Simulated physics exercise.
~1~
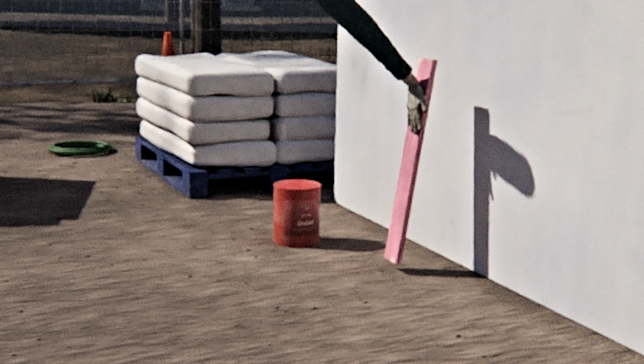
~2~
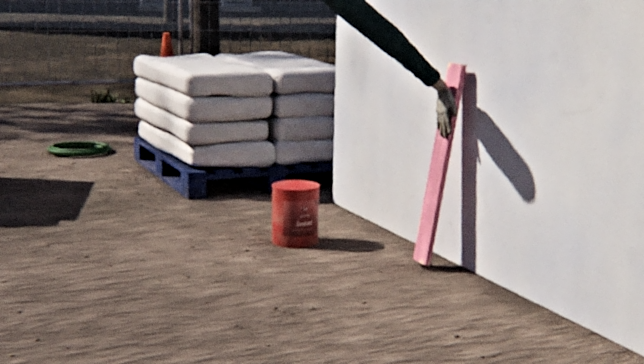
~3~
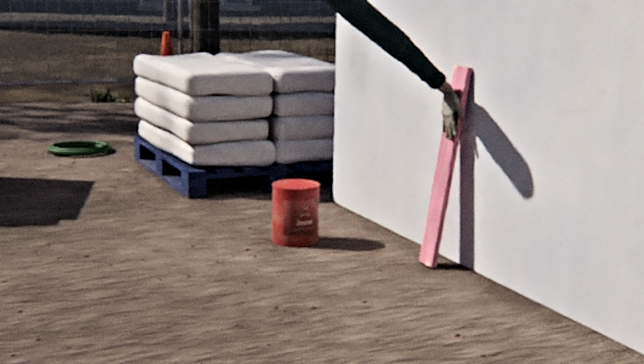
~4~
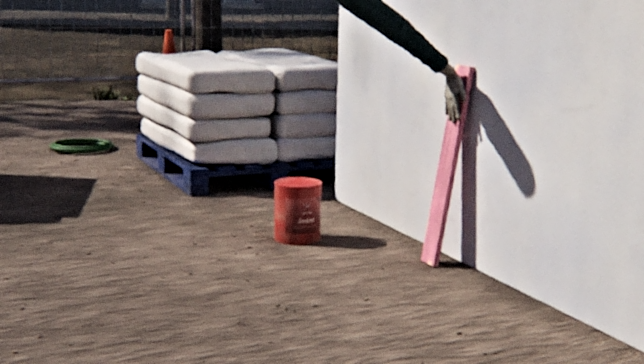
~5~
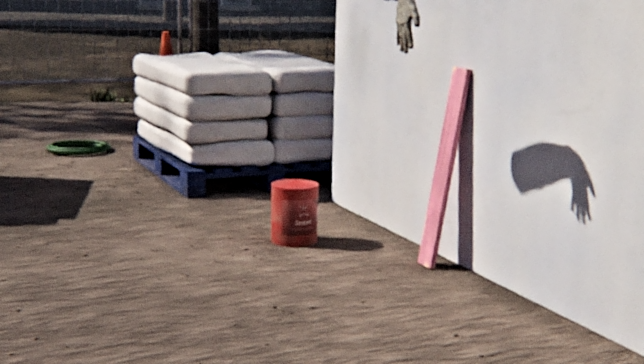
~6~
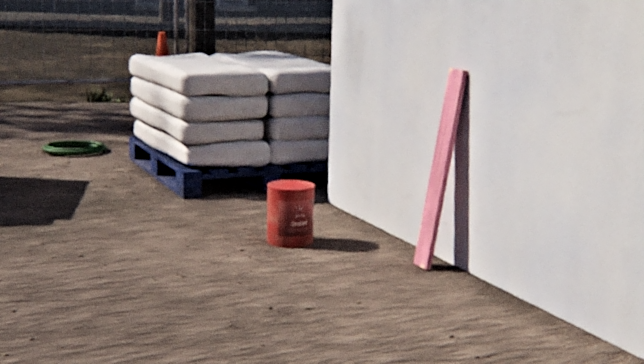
A gloved hand leaning a pink plank against a white wall near a red pail, then letting go as the plank stays propped.
